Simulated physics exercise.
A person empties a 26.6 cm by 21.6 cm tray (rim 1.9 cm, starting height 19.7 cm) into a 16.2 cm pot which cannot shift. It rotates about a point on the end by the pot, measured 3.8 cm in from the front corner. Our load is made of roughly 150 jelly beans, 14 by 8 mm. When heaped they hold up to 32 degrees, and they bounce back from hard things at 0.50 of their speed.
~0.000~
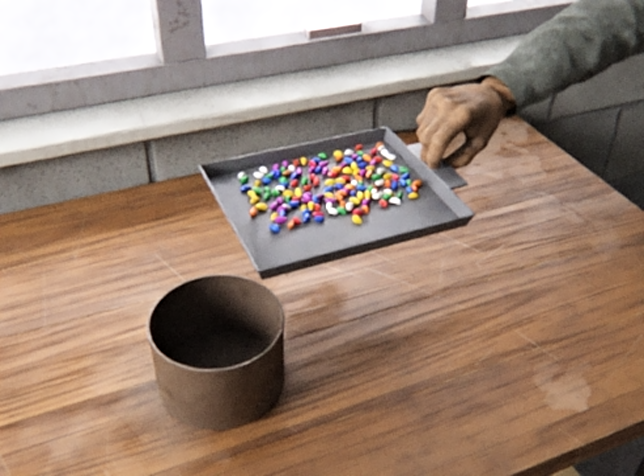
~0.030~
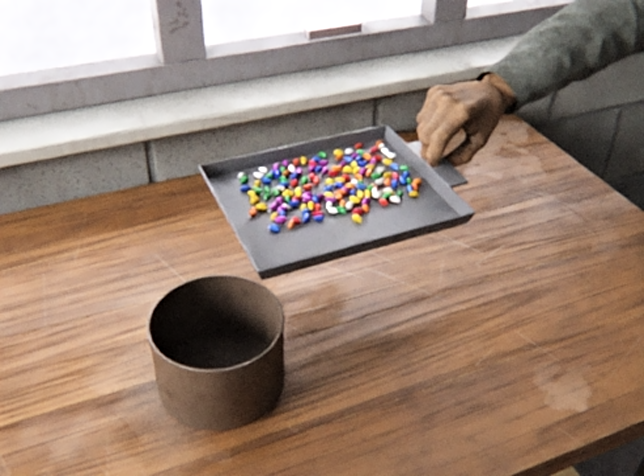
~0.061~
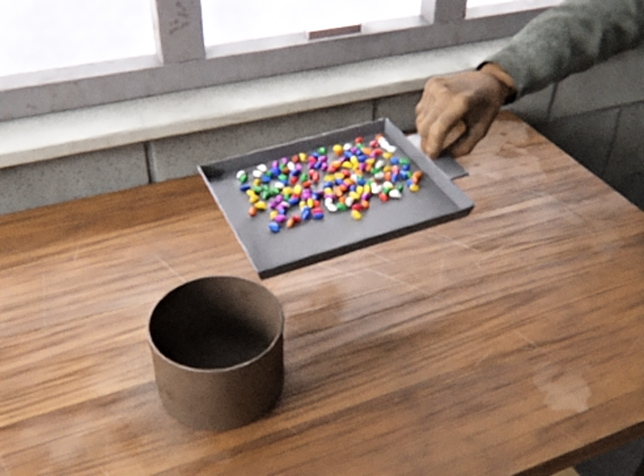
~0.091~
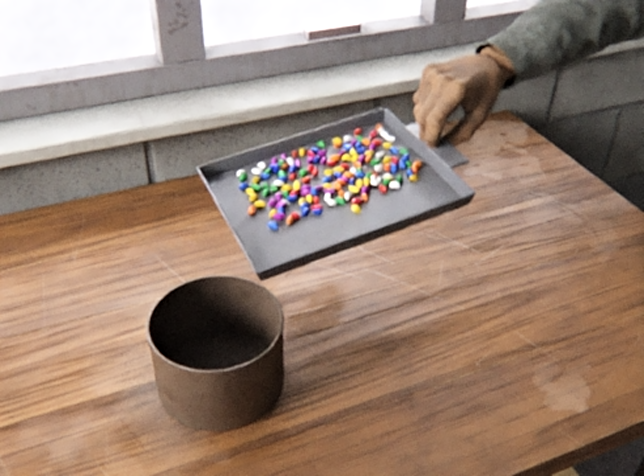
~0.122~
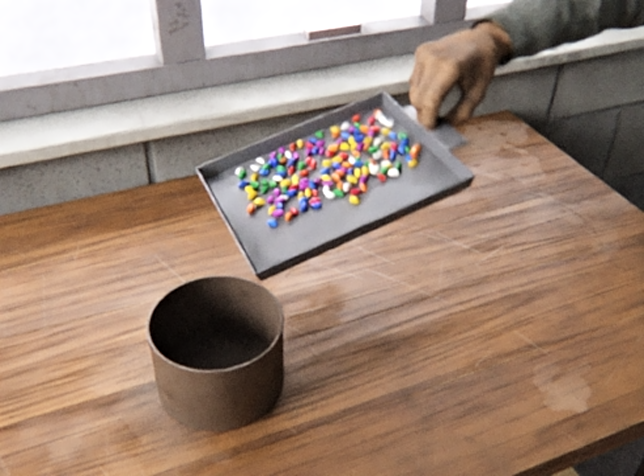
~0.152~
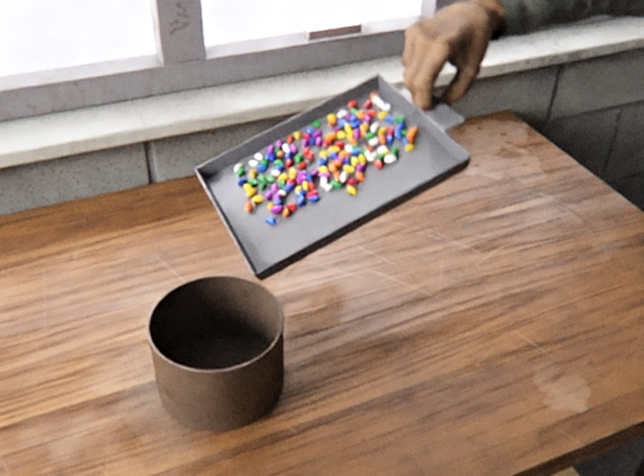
On a wooden table beside a window, a hand holds a gray tray of colorful jelly beans near a round brown pot, first almost level, then raises the handle end, tilting the tray increasingly toward the left.
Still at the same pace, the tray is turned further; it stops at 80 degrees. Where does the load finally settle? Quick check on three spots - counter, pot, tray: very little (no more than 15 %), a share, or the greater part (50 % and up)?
Counter - the greater part; pot - a share; tray - very little.
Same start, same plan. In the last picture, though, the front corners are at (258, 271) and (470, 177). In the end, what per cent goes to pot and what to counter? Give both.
That works out as pot 60 and counter 35.
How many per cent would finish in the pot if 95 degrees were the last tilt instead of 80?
In that case some 35 per cent.
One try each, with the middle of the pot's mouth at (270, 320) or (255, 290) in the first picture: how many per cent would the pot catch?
First try about 0 per cent, second try about 10 per cent.
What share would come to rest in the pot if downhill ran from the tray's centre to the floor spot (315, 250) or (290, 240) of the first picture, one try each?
Estimate: Some 20 % and some 40 % respectively.
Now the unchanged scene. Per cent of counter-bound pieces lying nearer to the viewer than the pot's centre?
Estimate: Close to 10 per cent of the pieces.
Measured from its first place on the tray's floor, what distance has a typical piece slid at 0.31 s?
I'd say close to 1 centimetres.
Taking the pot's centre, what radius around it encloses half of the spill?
That comes to near 22 cm.
Then, at 0.31 s, tilt 52 degrees; the tray holds 100 %, the pot 0 %.
After 0.42 s, tilt 73 degrees; the tray holds 100 %, the pot 0 %.
After 0.66 s, tilt 80 degrees; the tray holds 15 %, the pot 25 %.
By 2.4 s all is still; counter 60 %, pot 30 %, tray 10 %.
